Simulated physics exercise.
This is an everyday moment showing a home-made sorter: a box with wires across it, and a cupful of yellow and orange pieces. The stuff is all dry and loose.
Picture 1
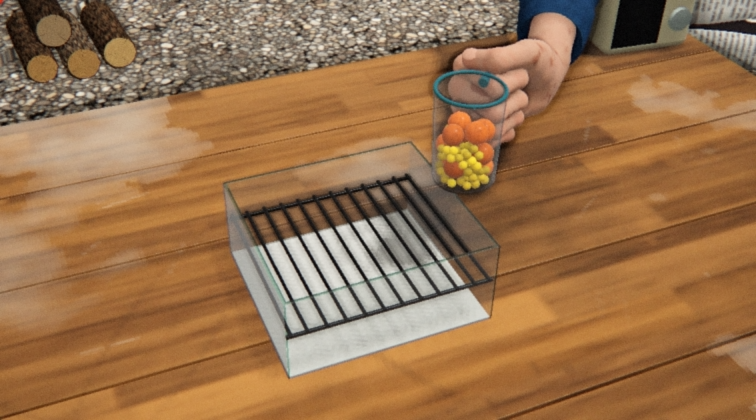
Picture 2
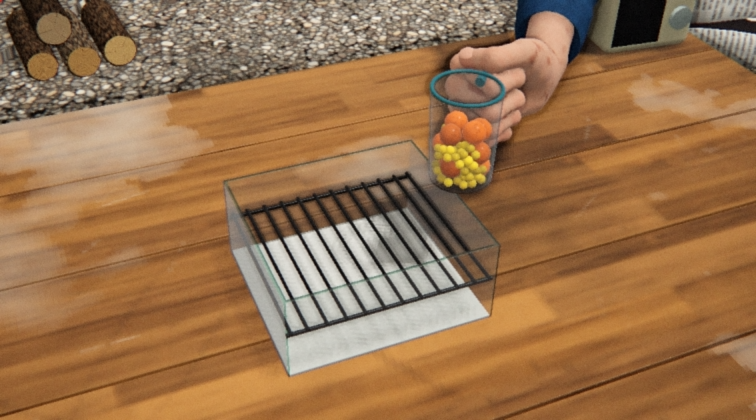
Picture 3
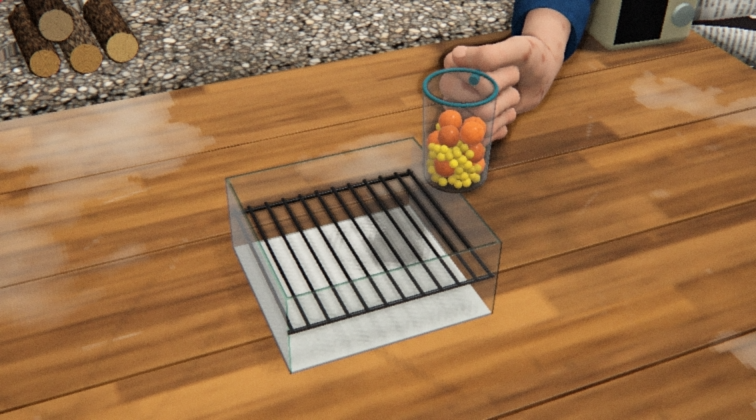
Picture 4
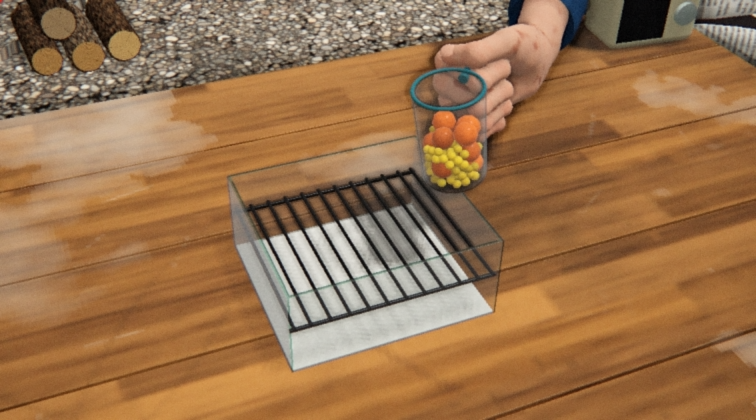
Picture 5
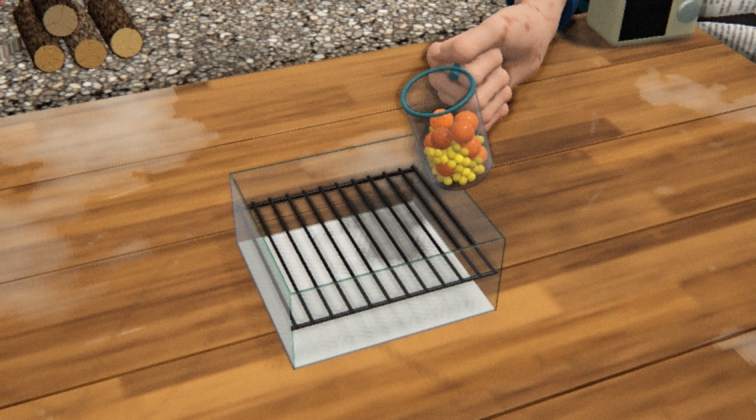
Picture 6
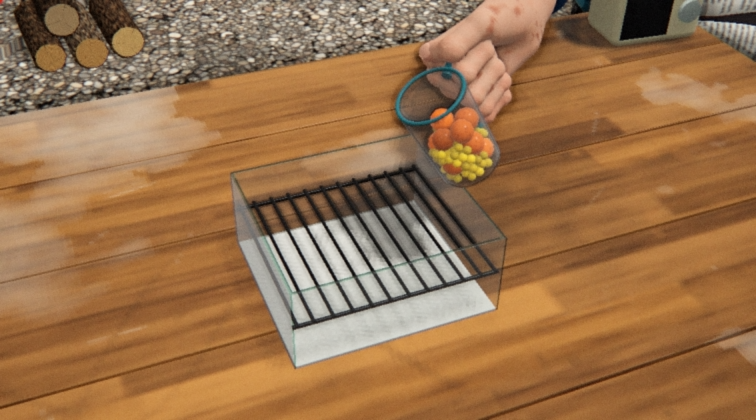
On a wooden tabletop seen from above at an angle, stacked logs and pale gravel lie behind at upper left, with a grey box at the upper right. A clear open box crossed by dark wires sits at centre, and a hand holds a teal-rimmed clear cup of orange and yellow balls behind its right side. The hand shifts the cup slightly left, then tilts it leftward over the box's back corner, while the view drifts very slightly.
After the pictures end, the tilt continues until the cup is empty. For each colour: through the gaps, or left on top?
Once poured, the yellow ones slide between the bars. Orange ones, they are trapped on top.
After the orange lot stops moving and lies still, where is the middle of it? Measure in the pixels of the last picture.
At about (364, 233).
Then, 0.48 s later than the last frame, yellow ones, every one in the cup; orange ones, every one in the cup.
Then, 0.89 s later than the last frame, yellow ones, every one in the cup; orange ones, roughly two thirds in the cup, roughly a third on or over the wires.
Then, 1.25 s later than the last frame, yellow ones, roughly a third on or over the wires, roughly two thirds under the rack; orange ones, every one on or over the wires.
When it is over, yellow ones, every one under the rack; orange ones, every one on the wires, not one under the rack.
